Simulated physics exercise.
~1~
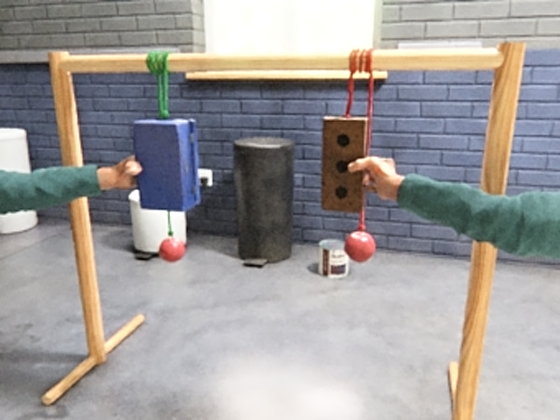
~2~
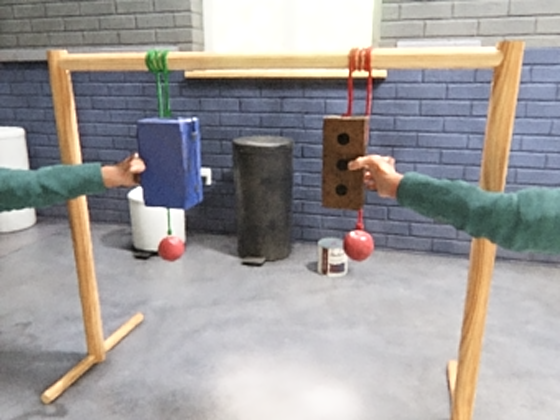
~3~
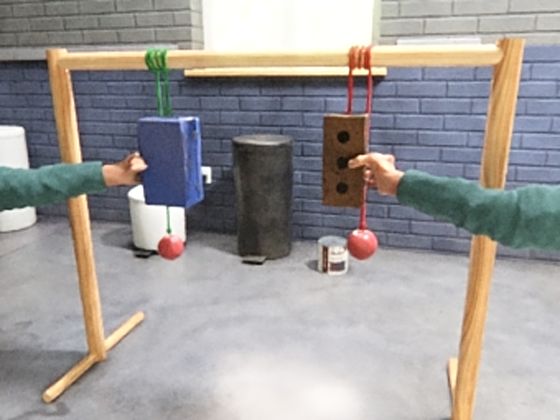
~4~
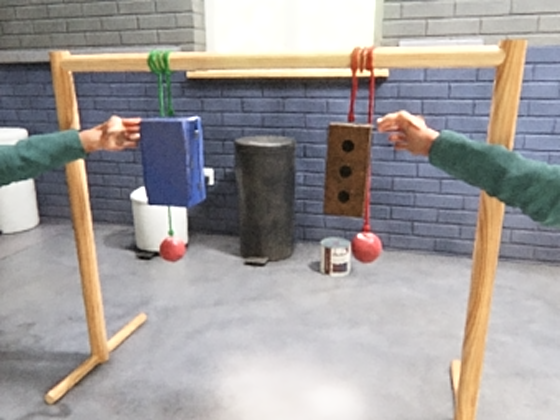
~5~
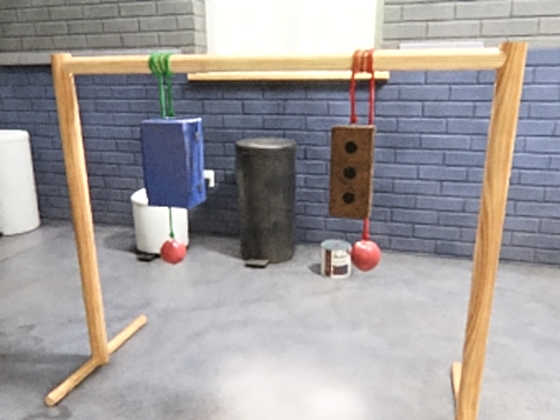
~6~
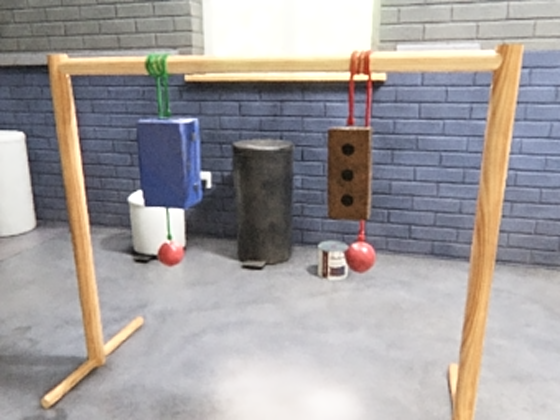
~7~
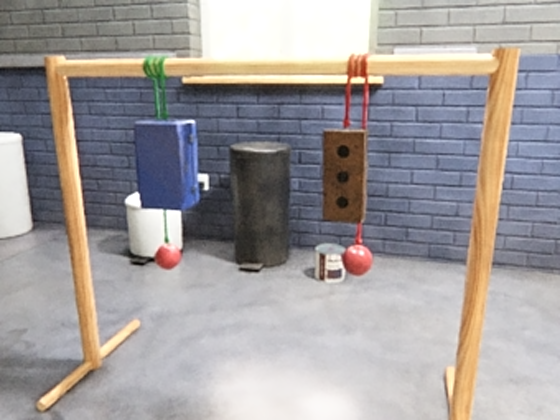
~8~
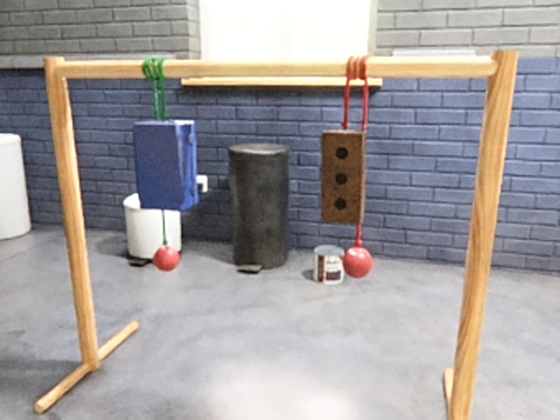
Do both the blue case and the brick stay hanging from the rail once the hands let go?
Yes, both stay up. The blue case keeps hanging on its green cord and the brick is held on its red one, each well clear of the floor.
